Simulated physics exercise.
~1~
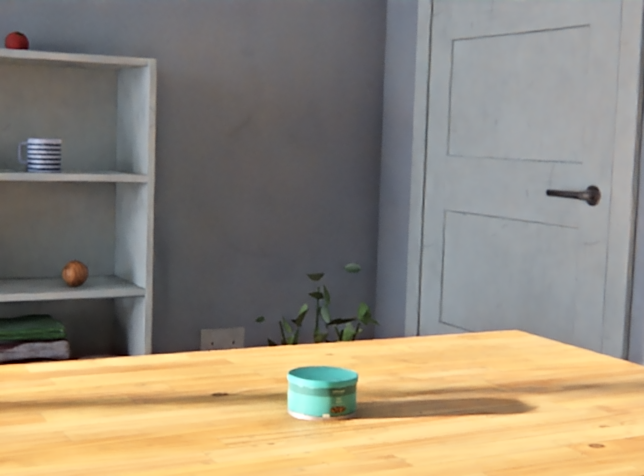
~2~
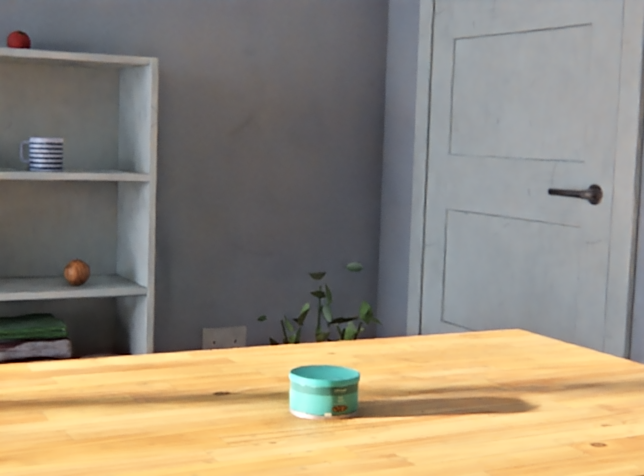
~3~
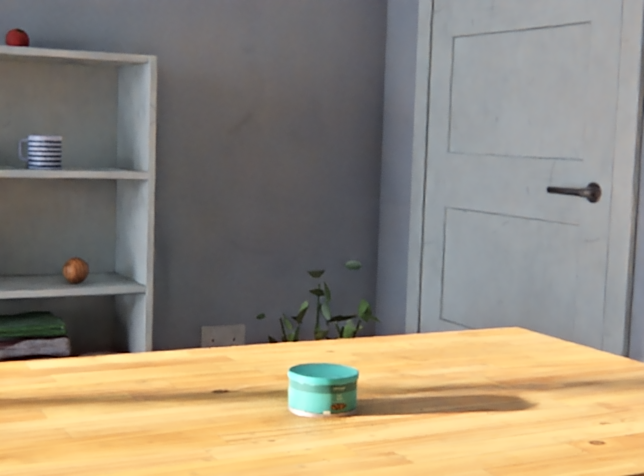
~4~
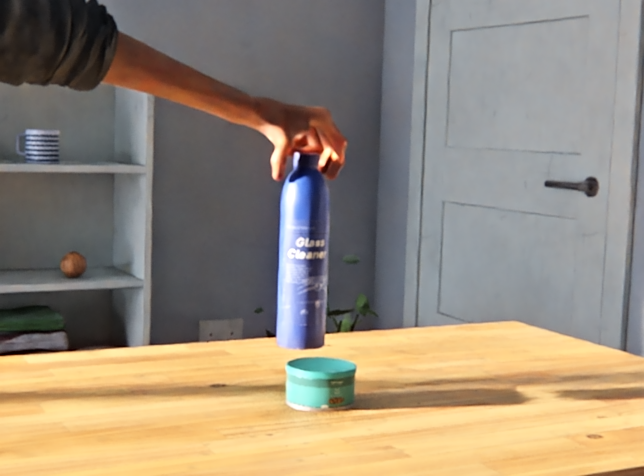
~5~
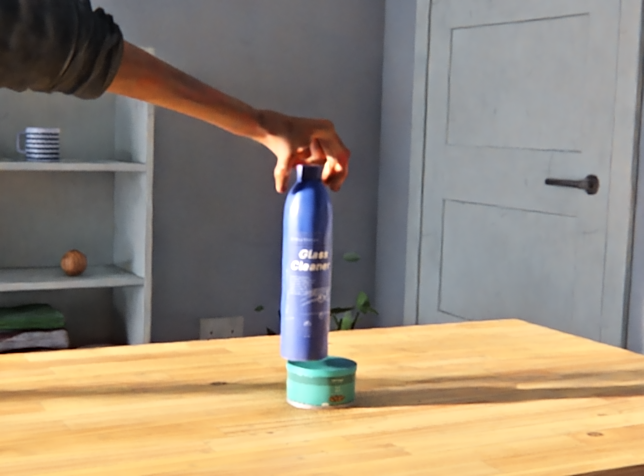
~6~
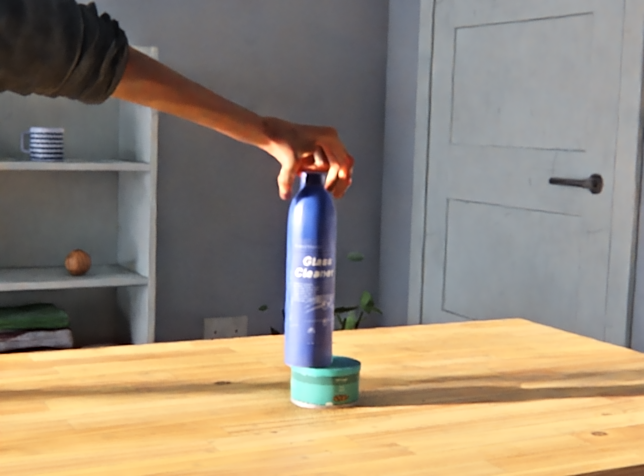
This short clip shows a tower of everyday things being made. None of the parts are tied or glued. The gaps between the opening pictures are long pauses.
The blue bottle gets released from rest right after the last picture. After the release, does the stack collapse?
I predict no tumble.
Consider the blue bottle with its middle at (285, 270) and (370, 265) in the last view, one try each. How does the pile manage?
So, in case one it falls over, and in case two it falls over.
Then, 0.20 s later than the last frame, all is still.
Then, 0.50 s later than the last frame, blue bottle resting near (311, 269).
When it is over, both as before. End places, in pixels of the last picture, blue bottle near (311, 269). The pile holds.
